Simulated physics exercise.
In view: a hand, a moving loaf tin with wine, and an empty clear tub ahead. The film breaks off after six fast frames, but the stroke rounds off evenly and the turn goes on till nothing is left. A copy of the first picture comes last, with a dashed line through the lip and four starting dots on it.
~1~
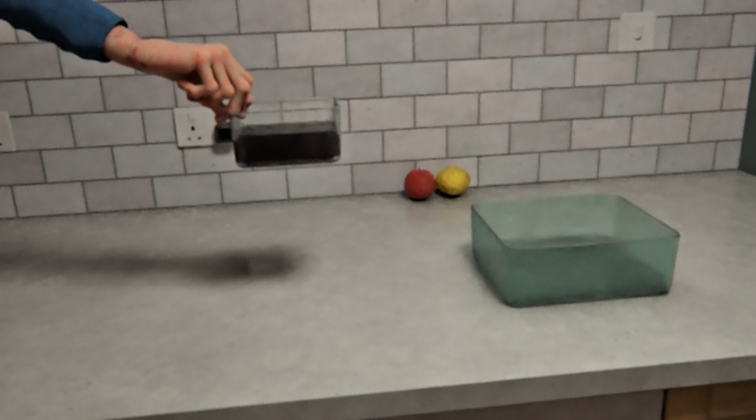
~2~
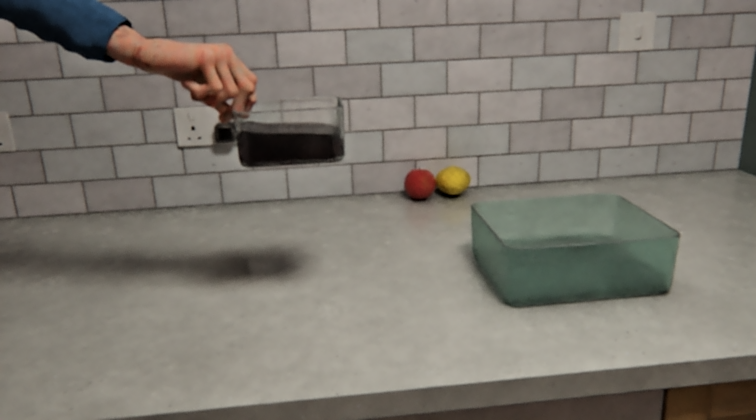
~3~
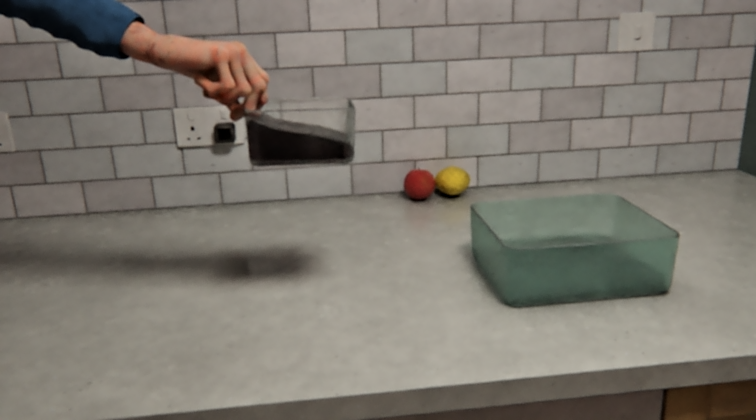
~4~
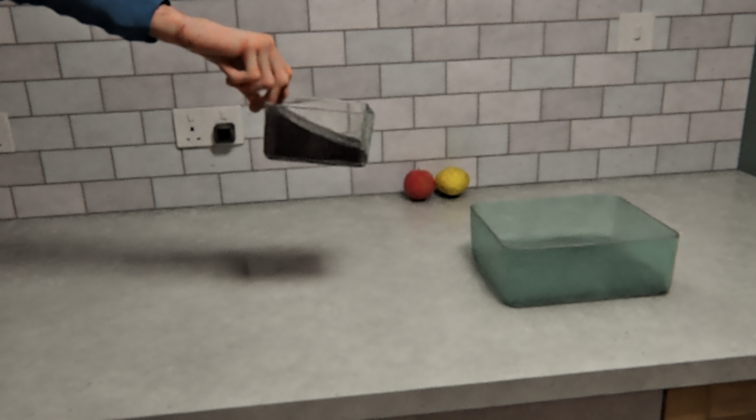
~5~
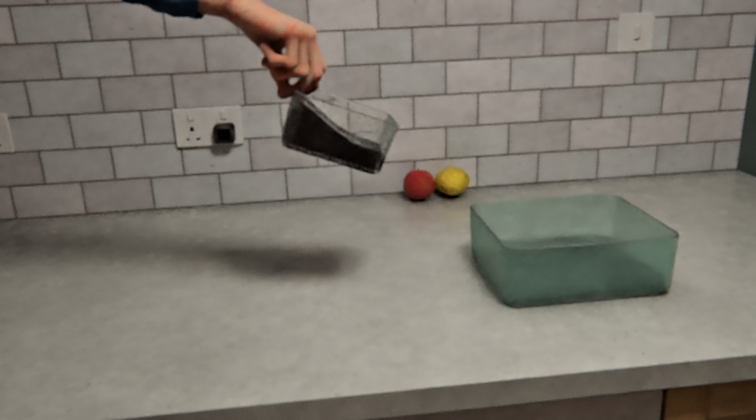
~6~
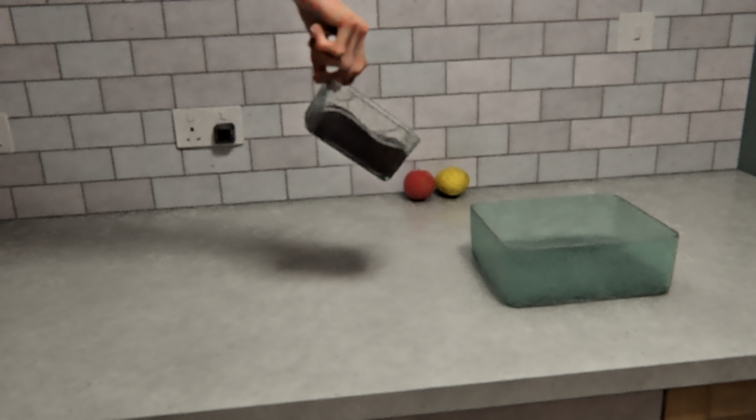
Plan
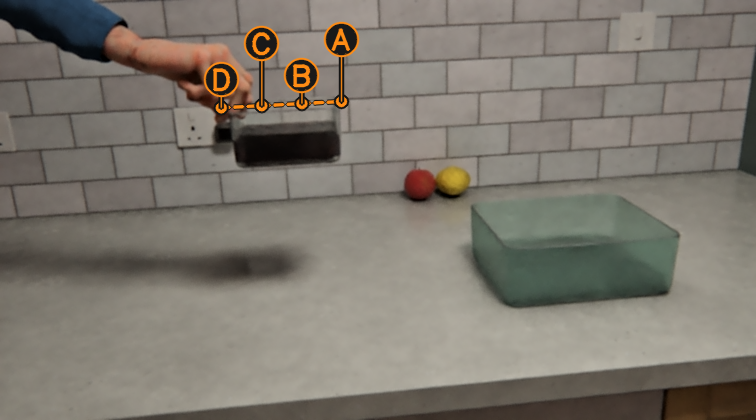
A pale grey kitchen worktop backed by whitish brick-shaped tiles is seen from the front and slightly above, in a still view. A hand in a blue sleeve holds a clear container of dark liquid at the left, with a red and a yellow fruit behind and an empty greenish clear tub at the right. The hand moves the container rightward, slowly then faster, tilting its right side downward as the liquid shifts inside.
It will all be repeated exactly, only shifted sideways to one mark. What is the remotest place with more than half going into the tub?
Place B just does it.
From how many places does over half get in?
Two of the four.
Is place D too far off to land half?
Yes, that goes wrong.
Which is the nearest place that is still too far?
C.
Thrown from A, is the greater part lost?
No, not at all.
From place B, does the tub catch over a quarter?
Yes, clearly.
On the marked copy, A at (341, 101); B at (301, 103); C at (261, 105); D at (221, 107).
If A is chosen, about 69 % lands in the tub, 12 % falls short and 18 % goes beside or beyond.
If B is chosen, about 69 % lands in the tub, 19 % falls short and 12 % goes beside or beyond.
If C is chosen, about 30 % lands in the tub, 64 % falls short and 6 % goes beside or beyond.
If D is chosen, about 0 % lands in the tub, 98 % falls short.
